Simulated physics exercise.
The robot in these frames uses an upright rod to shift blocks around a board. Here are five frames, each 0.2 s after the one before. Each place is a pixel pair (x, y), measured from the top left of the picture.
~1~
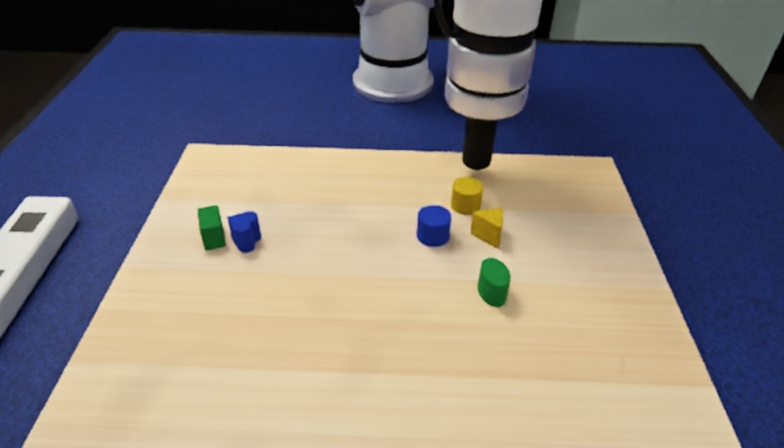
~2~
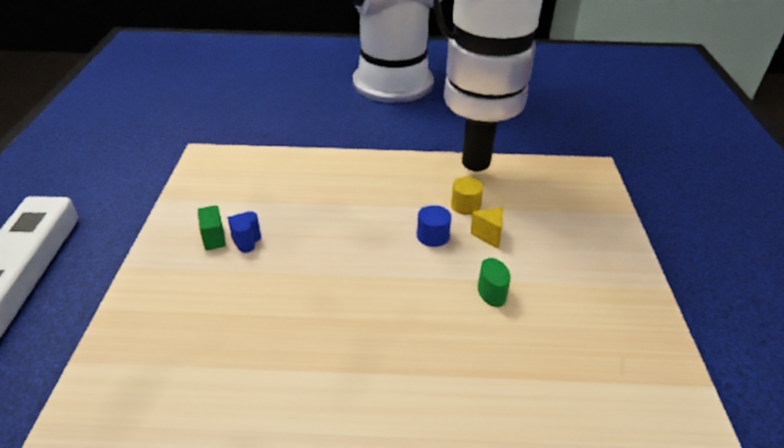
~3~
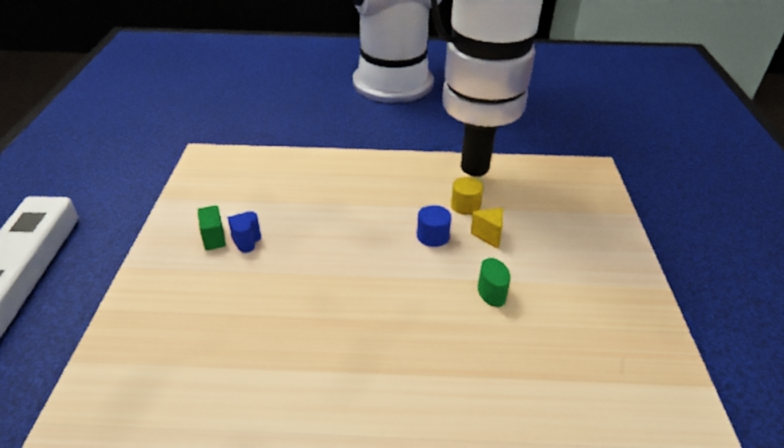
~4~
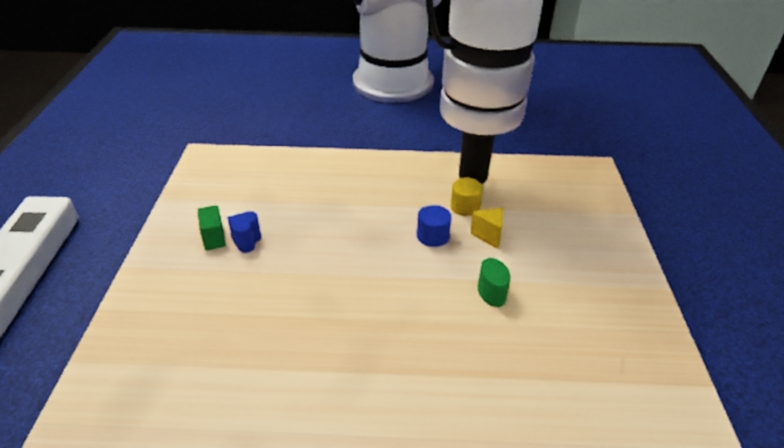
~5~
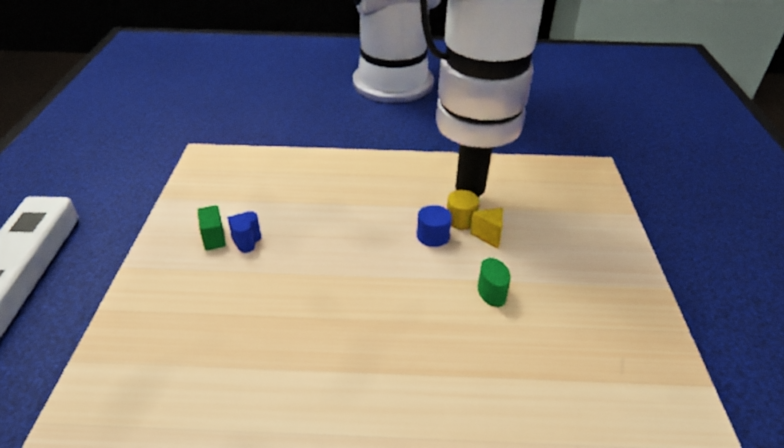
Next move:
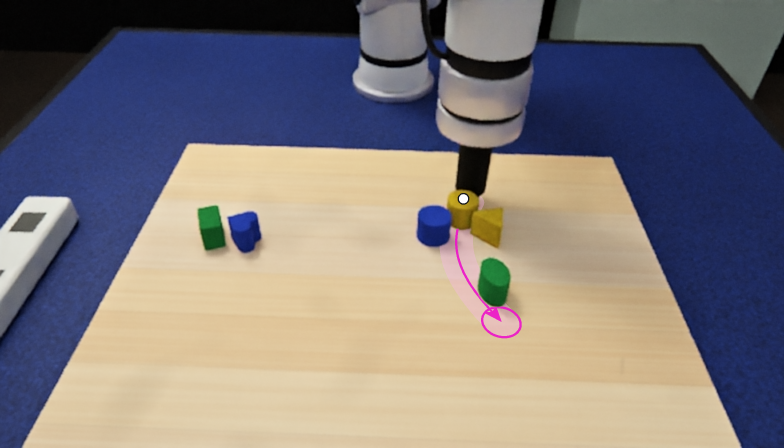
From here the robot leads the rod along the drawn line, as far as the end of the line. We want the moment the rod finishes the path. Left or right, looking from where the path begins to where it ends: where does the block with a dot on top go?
It moves right.
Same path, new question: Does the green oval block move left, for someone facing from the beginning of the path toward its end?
Going by the path, yes.
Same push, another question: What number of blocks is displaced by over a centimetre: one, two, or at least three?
I'd put the number at three or more.
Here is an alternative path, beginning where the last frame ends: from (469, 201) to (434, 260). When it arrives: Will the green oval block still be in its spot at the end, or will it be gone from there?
It is still on its spot.
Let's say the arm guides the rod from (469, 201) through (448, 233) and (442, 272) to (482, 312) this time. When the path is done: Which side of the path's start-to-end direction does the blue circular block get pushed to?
Measured against the direction from start to end, the blue circular block shifts toward the right-hand side.
The line goes from (469, 201) through (457, 236) and (466, 277) to (501, 322); the dot is on the yellow circular block.
The first path, step by step. One third of the way, rod (458, 224); blue circular block (422, 224); yellow circular block (456, 237); yellow triangular piece (494, 218), turned 30° anticlockwise.
Two thirds of the way, rod (468, 265); blue circular block (422, 224); yellow circular block (451, 278); yellow triangular piece (494, 218), turned 35° anticlockwise; green oval block (500, 275).
At the end, rod (504, 310); blue circular block (422, 224); yellow circular block (451, 288); yellow triangular piece (494, 218), turned 35° anticlockwise; green oval block (548, 309), turned 55° anticlockwise.
